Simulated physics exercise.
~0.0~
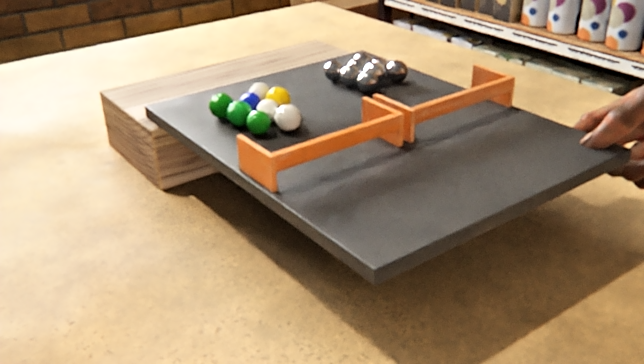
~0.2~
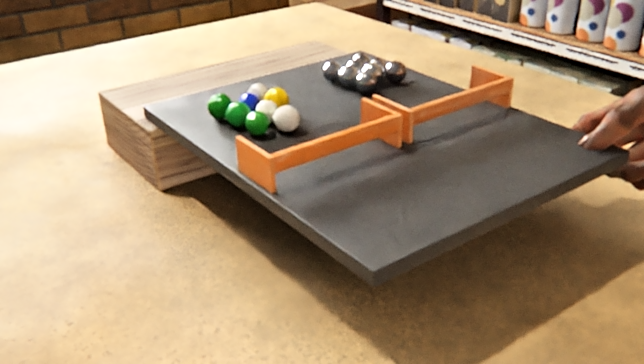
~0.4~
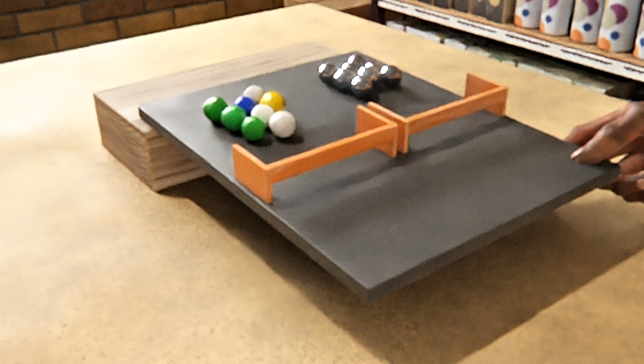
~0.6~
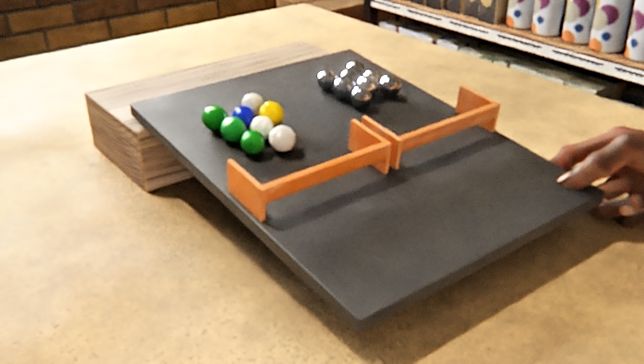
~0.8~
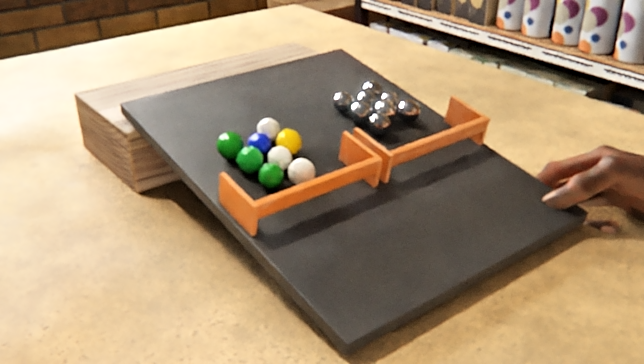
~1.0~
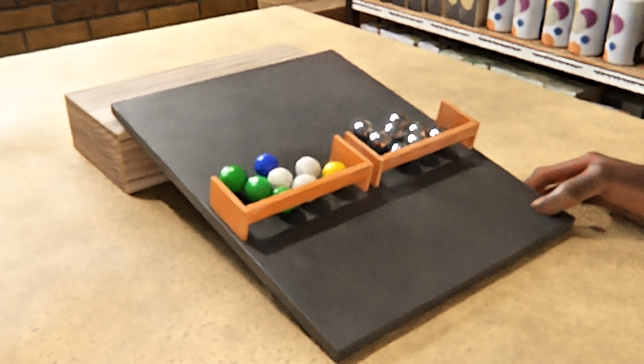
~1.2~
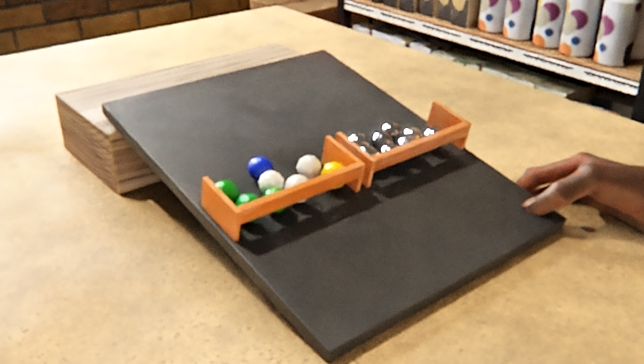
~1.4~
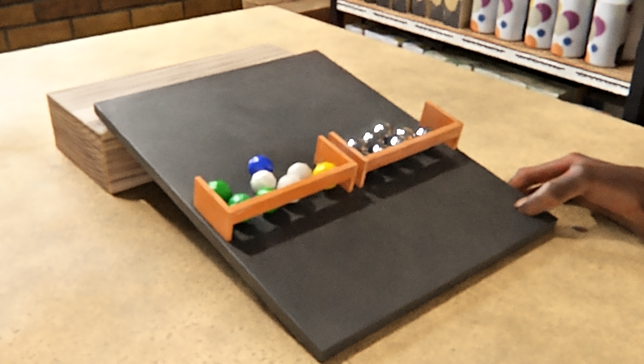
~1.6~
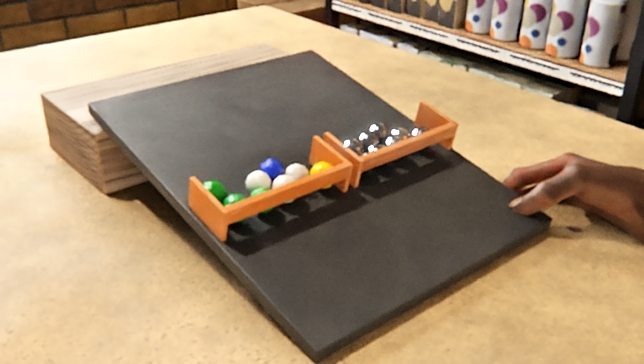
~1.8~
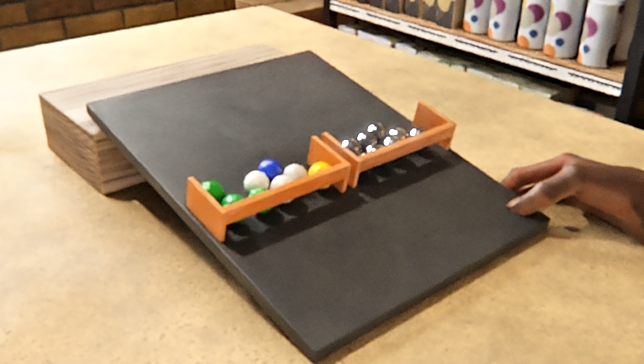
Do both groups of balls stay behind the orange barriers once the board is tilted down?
Yes, both groups stay behind the barriers. The coloured balls gather at the near one and the shiny dark balls at the far one.
Coloured and shiny dark balls roll down a tilting board and stop behind orange barriers.
